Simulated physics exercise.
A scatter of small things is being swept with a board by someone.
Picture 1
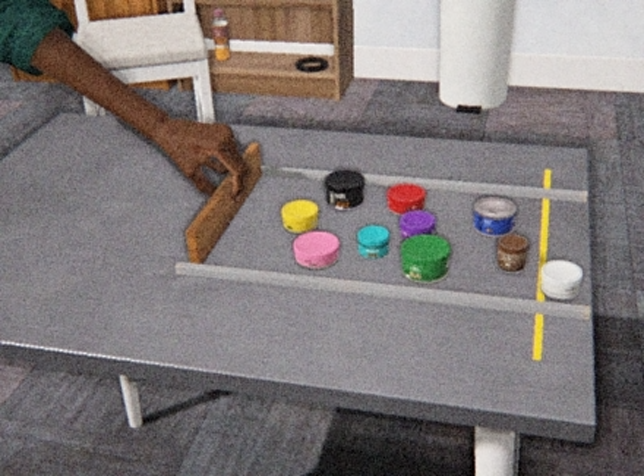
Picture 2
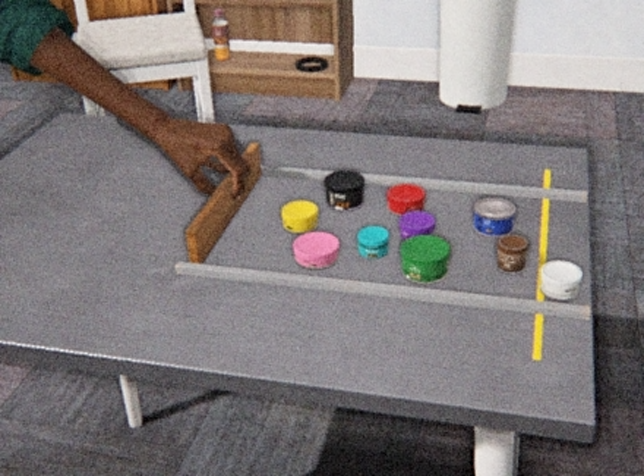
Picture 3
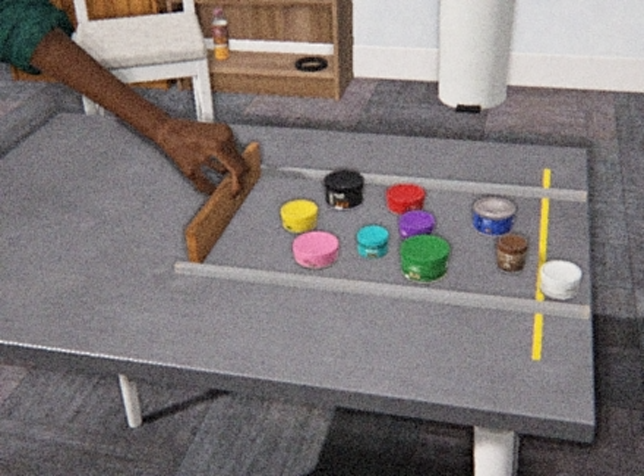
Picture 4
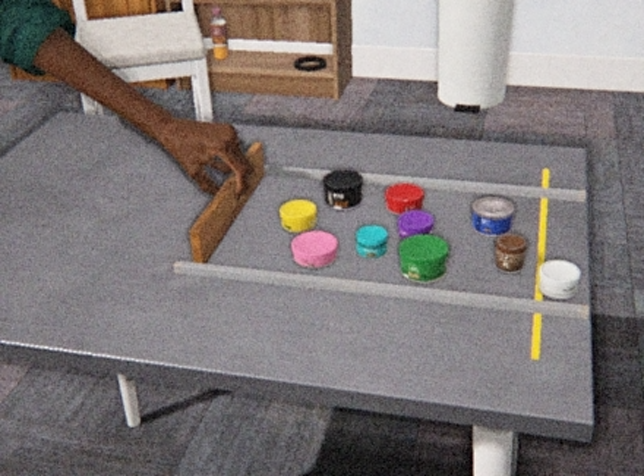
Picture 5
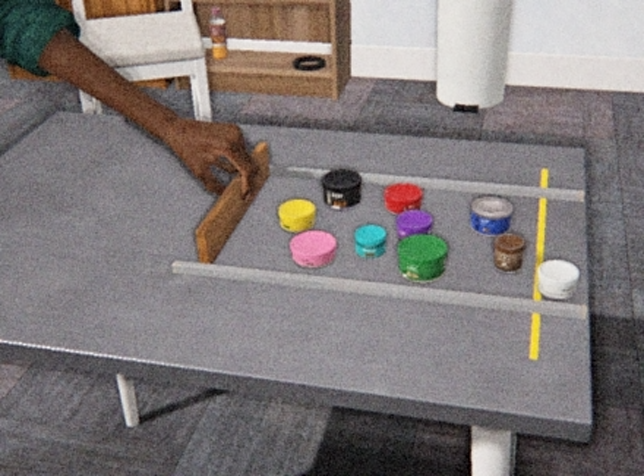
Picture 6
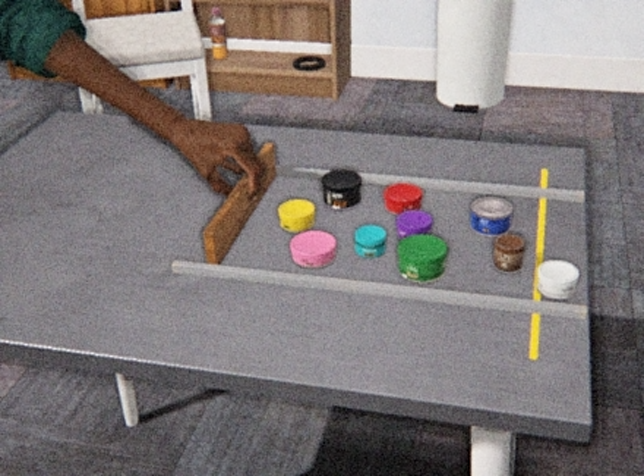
A wooden board, gripped by a hand reaching in from the left in a dark green sleeve, slides slightly rightward across a grey table between two pale strips. It edges nearer the scattered colourful pots without touching them, and they stay in place, the white one beside a yellow line.
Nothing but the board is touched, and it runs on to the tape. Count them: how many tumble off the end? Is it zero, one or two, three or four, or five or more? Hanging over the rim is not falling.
I expect five or more pieces to come off the table.
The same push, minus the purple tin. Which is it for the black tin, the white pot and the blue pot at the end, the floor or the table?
In that case the black tin stays where it is, the white pot goes off the edge, the blue pot goes off the edge.
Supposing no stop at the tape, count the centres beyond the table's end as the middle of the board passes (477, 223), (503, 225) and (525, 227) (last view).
Place by place: 1, 1 and 3.
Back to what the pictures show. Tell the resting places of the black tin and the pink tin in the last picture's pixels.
About (564, 206), and about (563, 283).
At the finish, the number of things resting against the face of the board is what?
4 touch it.
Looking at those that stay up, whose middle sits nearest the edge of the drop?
Nearest at the end: The brown tin.
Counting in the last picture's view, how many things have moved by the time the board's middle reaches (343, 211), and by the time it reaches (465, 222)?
Counts: 5 and 10.
Early on, none off yet; white pot at rest near (557, 281); brown tin at rest near (509, 255); blue pot at rest near (491, 218).
A while later, none off yet; white pot at rest near (557, 281); brown tin travelled a little near (519, 252); blue pot travelled about its own width near (533, 224).
Finally, the number that fall off is five or more; lost, red tin, purple tin, green tin, blue pot and white pot.
